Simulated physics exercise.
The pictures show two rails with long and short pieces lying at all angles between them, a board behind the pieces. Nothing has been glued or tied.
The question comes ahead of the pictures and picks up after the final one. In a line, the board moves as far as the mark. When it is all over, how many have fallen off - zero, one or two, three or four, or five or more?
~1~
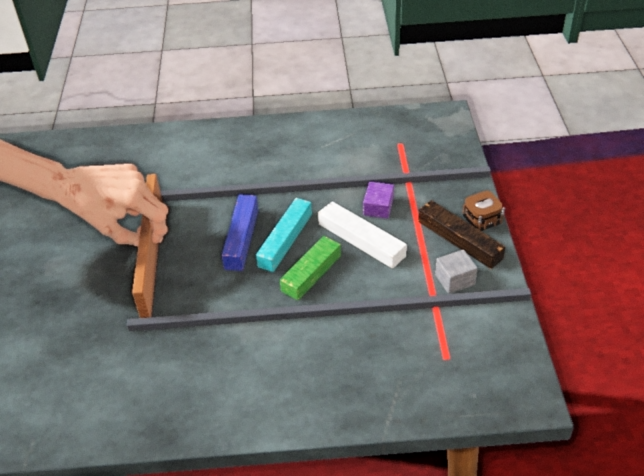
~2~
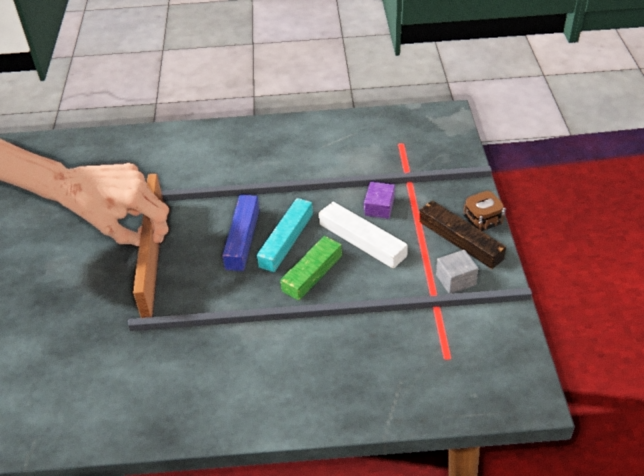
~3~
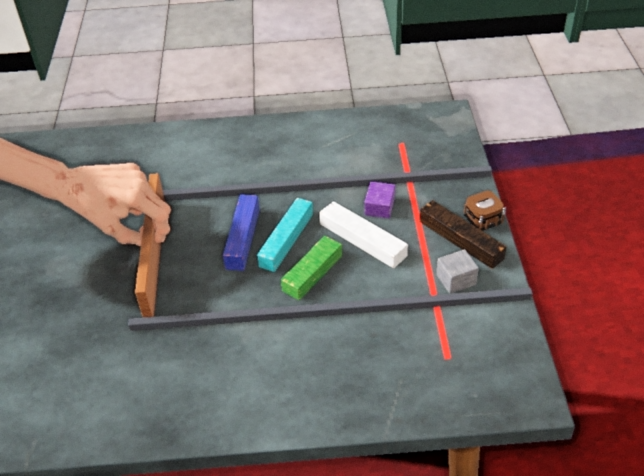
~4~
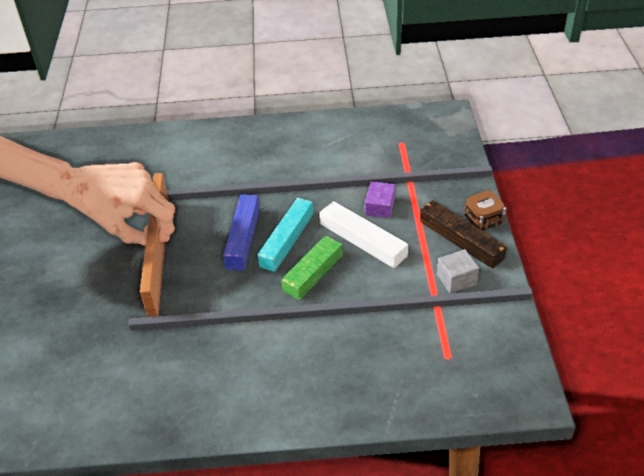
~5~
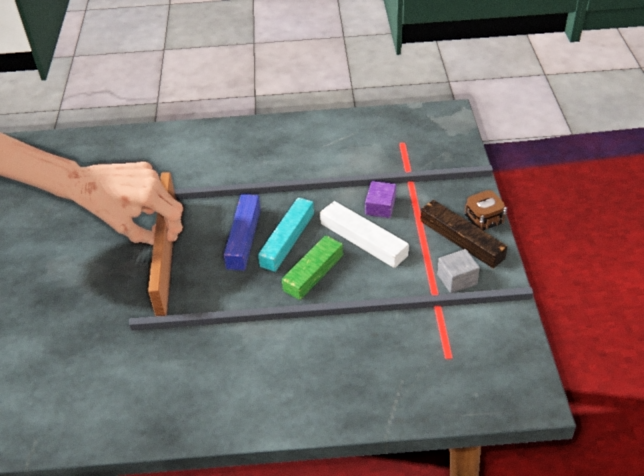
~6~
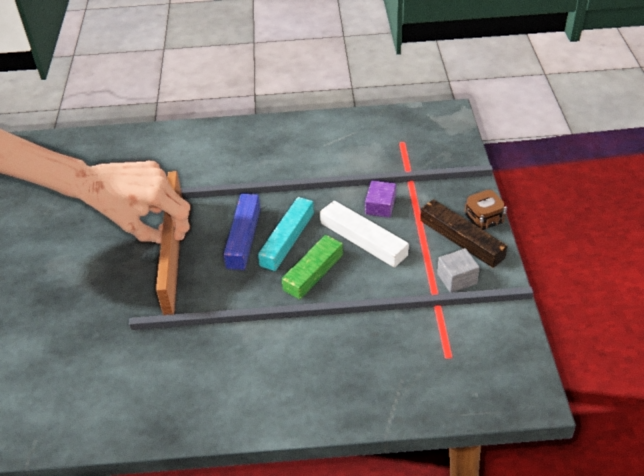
By then one or two have fallen off.
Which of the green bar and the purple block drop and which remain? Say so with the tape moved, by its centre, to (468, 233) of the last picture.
Outcome: Green bar is still present, purple block is still present.
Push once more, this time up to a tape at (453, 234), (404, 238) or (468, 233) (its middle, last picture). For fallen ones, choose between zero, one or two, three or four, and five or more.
Per place, in order: 3 or 4; none at all; three or four.
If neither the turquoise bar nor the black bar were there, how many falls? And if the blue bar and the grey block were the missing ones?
Count of fallen: 0 / 0.
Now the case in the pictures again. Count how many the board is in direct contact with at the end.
Looks like 2 of them, all told.
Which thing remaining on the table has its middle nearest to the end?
Answer: The black bar.
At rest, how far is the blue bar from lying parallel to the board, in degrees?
Angle: Close to 0 degrees.
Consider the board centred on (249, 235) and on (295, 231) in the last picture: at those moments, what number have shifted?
Counts: 2 and 4.
Soon after, none off yet; brown case at rest near (485, 210); black bar at rest near (462, 233); grey block at rest near (458, 271).
After that, none off yet; brown case moving near (489, 209); black bar displaced a little near (475, 228); grey block at rest near (463, 274).
In the end, the number that fall off is one or two; gone, brown case.
